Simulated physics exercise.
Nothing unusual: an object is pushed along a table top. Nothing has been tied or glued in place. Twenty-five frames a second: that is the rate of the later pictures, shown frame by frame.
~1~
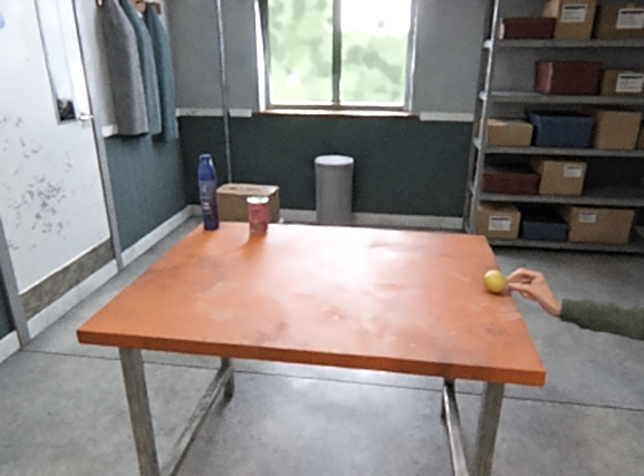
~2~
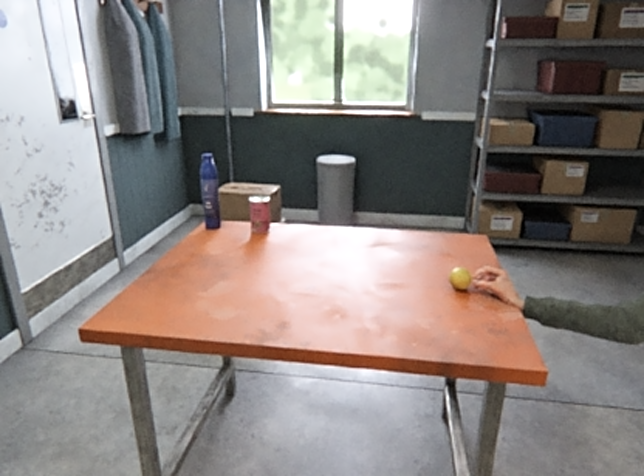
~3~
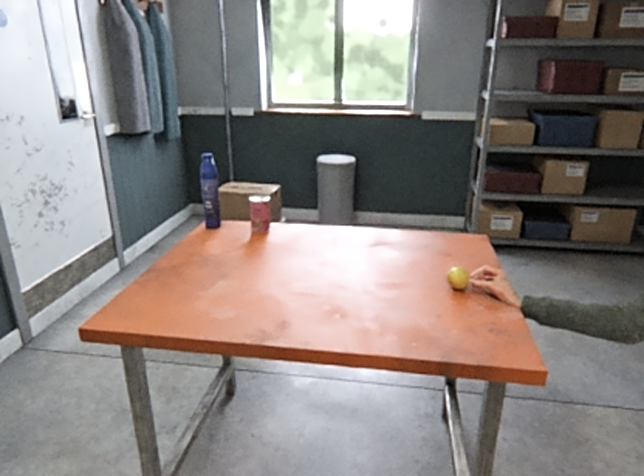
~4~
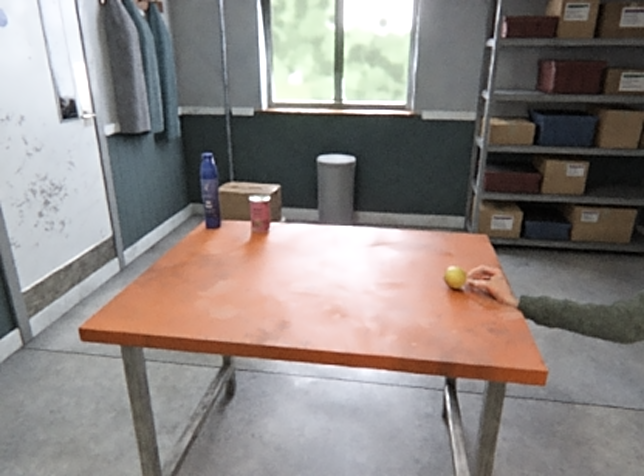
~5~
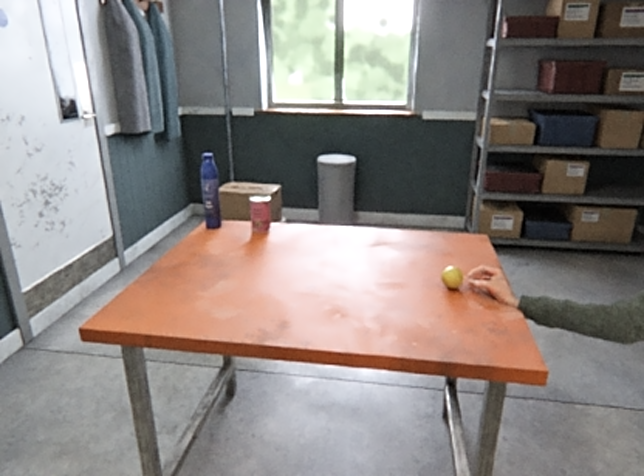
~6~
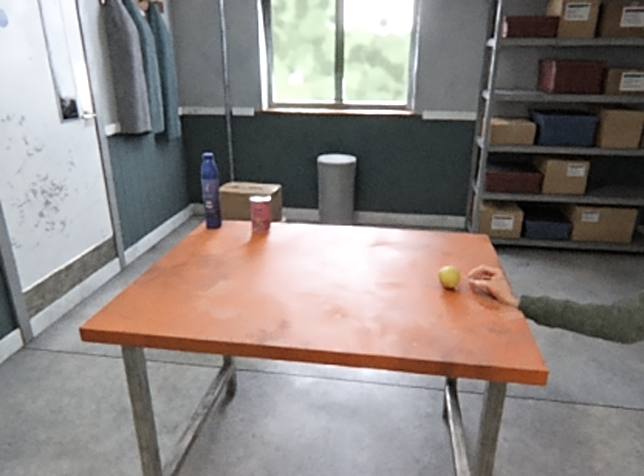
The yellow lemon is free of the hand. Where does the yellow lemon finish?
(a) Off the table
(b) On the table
The answer is b.
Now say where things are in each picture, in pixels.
Under the hand; yellow lemon (495, 281), in the first frame.
Under the hand; yellow lemon (460, 279), in the second frame.
Under the hand; yellow lemon (458, 278), in the third frame.
Yellow lemon (455, 278), in the fourth frame.
Yellow lemon (452, 278), in the fifth frame.
Yellow lemon (449, 277) rolled a little, in the sixth frame.
Then, 0.30 s after the last picture, yellow lemon rolled about its own width near (427, 276).
Then, 0.70 s after the last picture, yellow lemon rolled well along near (403, 274).
Then, 1.30 s after the last picture, yellow lemon rolled well along near (379, 273).
At rest, moved from the start, yellow lemon. Seen from the same camera at the end, yellow lemon near (370, 272).
